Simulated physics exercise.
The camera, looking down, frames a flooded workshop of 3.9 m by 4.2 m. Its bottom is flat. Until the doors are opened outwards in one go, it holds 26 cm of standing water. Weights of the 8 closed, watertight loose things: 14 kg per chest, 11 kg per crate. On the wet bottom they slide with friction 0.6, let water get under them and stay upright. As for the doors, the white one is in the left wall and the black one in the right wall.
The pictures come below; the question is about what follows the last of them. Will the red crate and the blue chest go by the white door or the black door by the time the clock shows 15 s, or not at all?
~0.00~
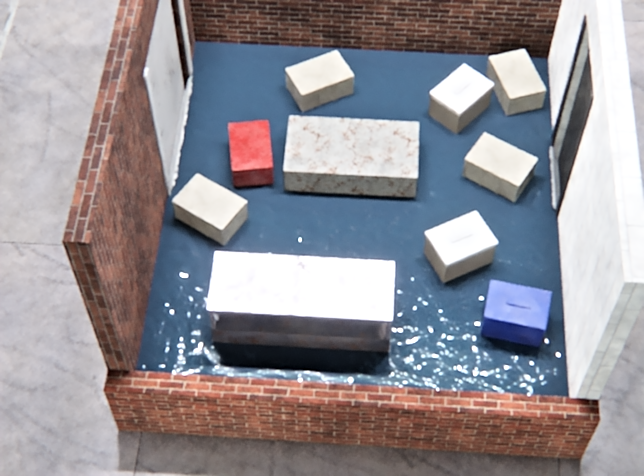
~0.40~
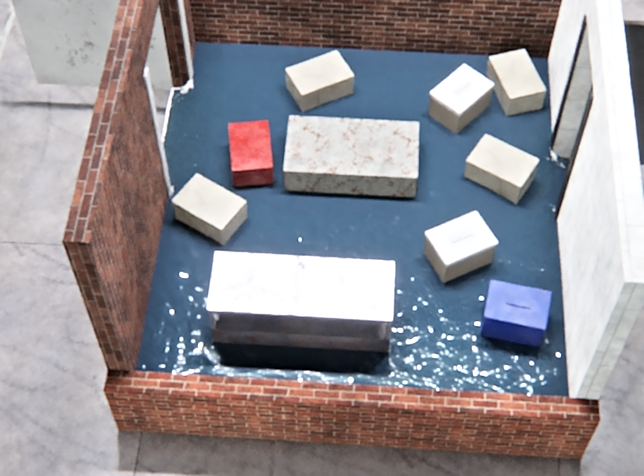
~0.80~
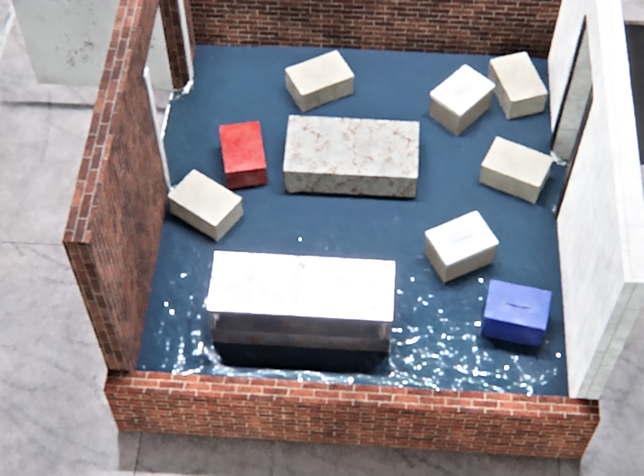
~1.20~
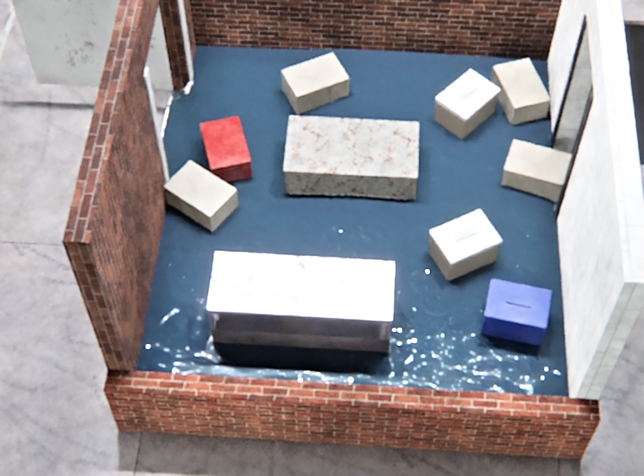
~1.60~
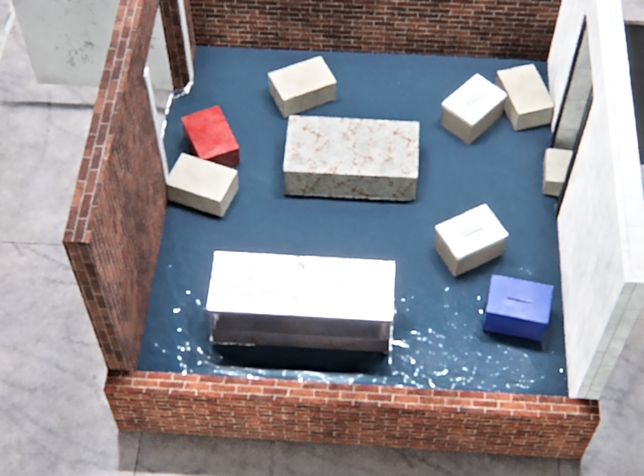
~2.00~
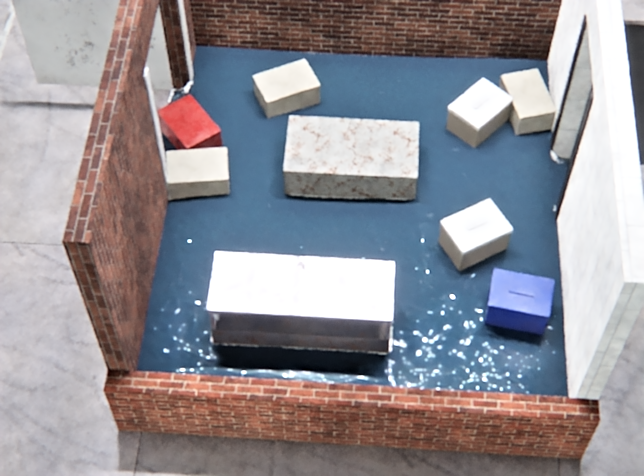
The red crate: White door; the blue chest: Black door.
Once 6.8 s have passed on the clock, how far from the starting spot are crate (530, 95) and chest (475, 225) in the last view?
In order: 60 cm, then gone out.
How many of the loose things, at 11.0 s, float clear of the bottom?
At that time, 1.
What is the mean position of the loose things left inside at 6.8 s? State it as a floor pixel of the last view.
Somewhere near (498, 166).
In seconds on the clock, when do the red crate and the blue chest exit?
Around 2.5 s for the first and around 9.5 s for the second.
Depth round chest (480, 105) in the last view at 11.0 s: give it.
Roughly 10 cm.
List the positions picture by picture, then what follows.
The first picture shows the red crate at (250, 145), afloat; the blue chest at (518, 304) floats; about 3670 L in view; 0 of 8 have shifted.
The second picture shows the red crate at (250, 145), afloat; the blue chest at (518, 304) floats; about 3600 L in view; 0 of 8 have shifted.
The third picture shows the red crate at (242, 146) floats, 8 cm from its start; the blue chest at (518, 304), afloat; 25 cm deep round most things; 3 of 8 have shifted.
The fourth picture shows the red crate at (225, 142) floats, 28 cm from its start; the blue chest at (518, 303), afloat; about 3340 L in view; 6 of 8 have shifted.
The fifth picture shows the red crate at (210, 132) floats, 47 cm from its start; the blue chest at (520, 299) floats, 7 cm from its start; 21 cm deep round most things; 8 of 8 have shifted.
The sixth picture shows the red crate at (188, 121), afloat, 75 cm from its start; the blue chest at (521, 292) floats, 15 cm from its start; 21 cm deep round most things; 8 of 8 have shifted.
After 3.0 s the red crate has gone out by the white door; the blue chest is near (520, 281), 0.3 m from its start, afloat; 3 of 8 are out; 5 afloat.
After 6.8 s the red crate has gone out by the white door; the blue chest is near (529, 196), 1.3 m from its start, afloat; 5 of 8 are out; 3 afloat.
After 11.0 s the red crate has gone out by the white door; the blue chest has gone out by the black door; 7 of 8 are out; 1 afloat.
After 15.0 s the red crate has gone out by the white door; the blue chest has gone out by the black door; 7 of 8 are out; 1 afloat.
